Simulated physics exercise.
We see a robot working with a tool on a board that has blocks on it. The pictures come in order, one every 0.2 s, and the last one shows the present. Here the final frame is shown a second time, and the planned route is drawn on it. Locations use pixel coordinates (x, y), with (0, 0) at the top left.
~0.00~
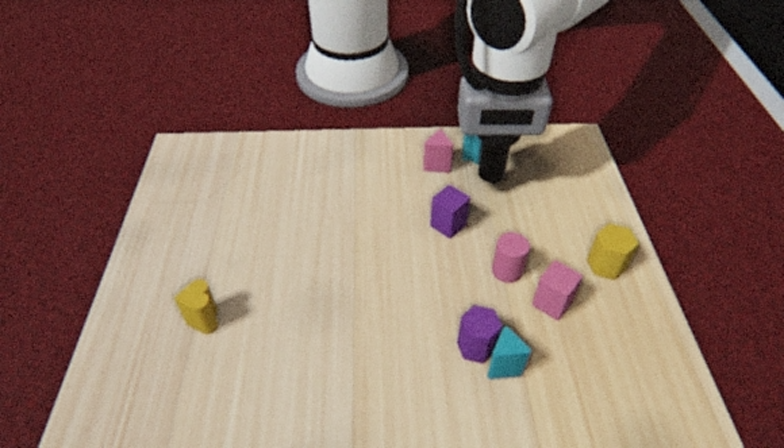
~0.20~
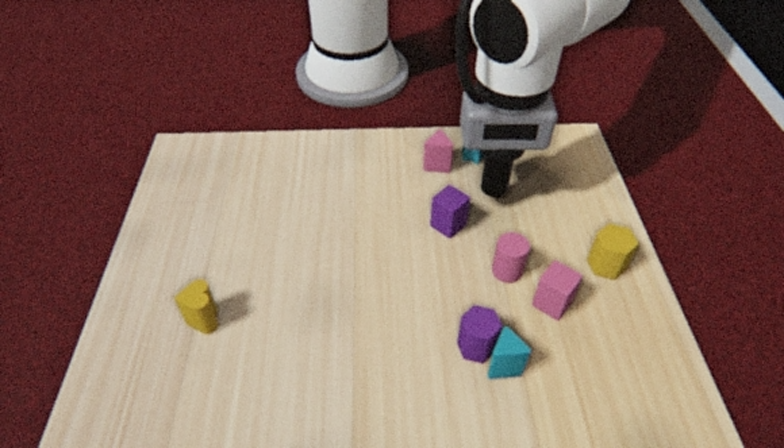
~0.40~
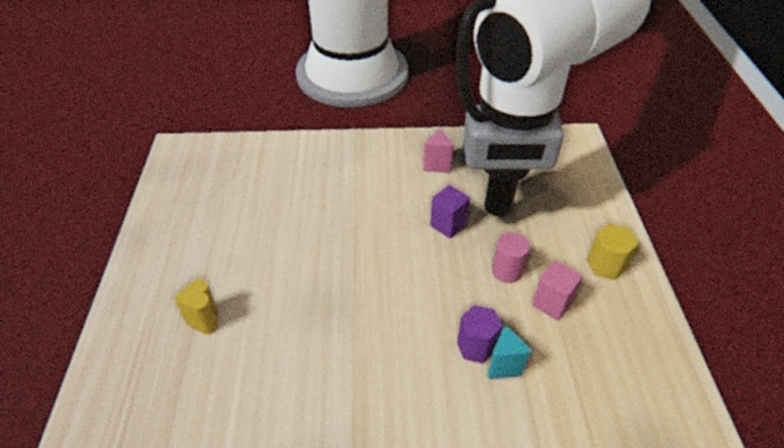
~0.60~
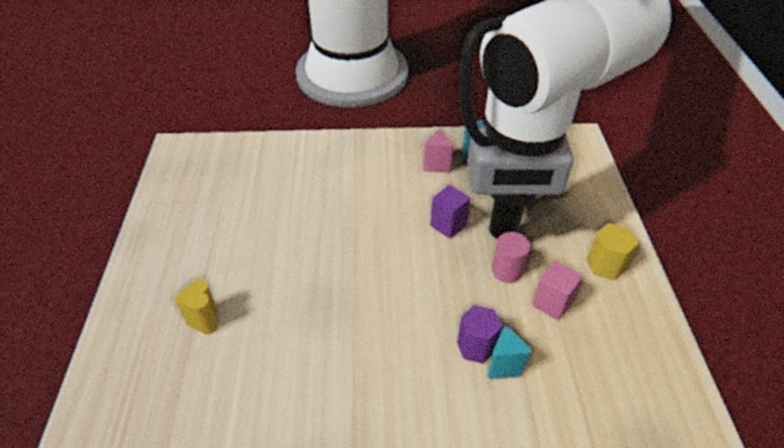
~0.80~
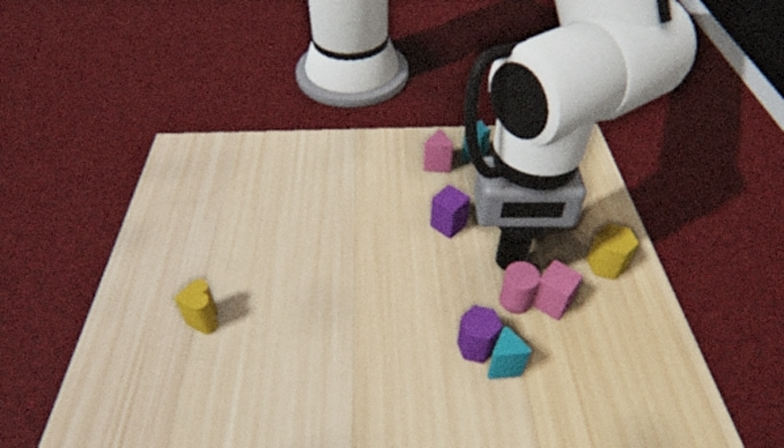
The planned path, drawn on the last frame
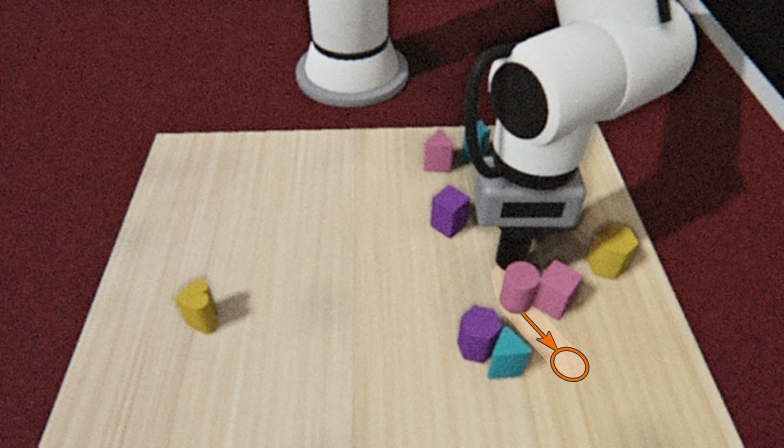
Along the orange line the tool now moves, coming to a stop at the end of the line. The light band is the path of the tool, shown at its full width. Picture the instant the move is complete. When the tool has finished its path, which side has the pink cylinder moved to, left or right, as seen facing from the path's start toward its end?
Off to the right side.
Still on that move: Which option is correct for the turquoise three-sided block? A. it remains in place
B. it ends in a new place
It's A.
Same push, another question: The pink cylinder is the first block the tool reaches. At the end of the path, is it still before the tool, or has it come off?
Slipped off.
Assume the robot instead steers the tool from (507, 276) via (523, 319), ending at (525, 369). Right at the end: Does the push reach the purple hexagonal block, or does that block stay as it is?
It is not moved.
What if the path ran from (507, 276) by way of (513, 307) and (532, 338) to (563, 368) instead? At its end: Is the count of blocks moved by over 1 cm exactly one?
In short: Yes.
The line goes from (507, 276) via (517, 306) and (542, 334), ending at (570, 364).
On the path given first. One third of the way, tool at (521, 291); pink cylinder at (534, 308).
Two thirds of the way, tool at (547, 320); pink cylinder at (547, 338); pink four-sided block at (572, 287), turned 60° anticlockwise.
At the end, tool at (576, 350); turquoise three-sided block unmoved; pink cylinder at (557, 360); pink four-sided block at (572, 287), turned 60° anticlockwise.
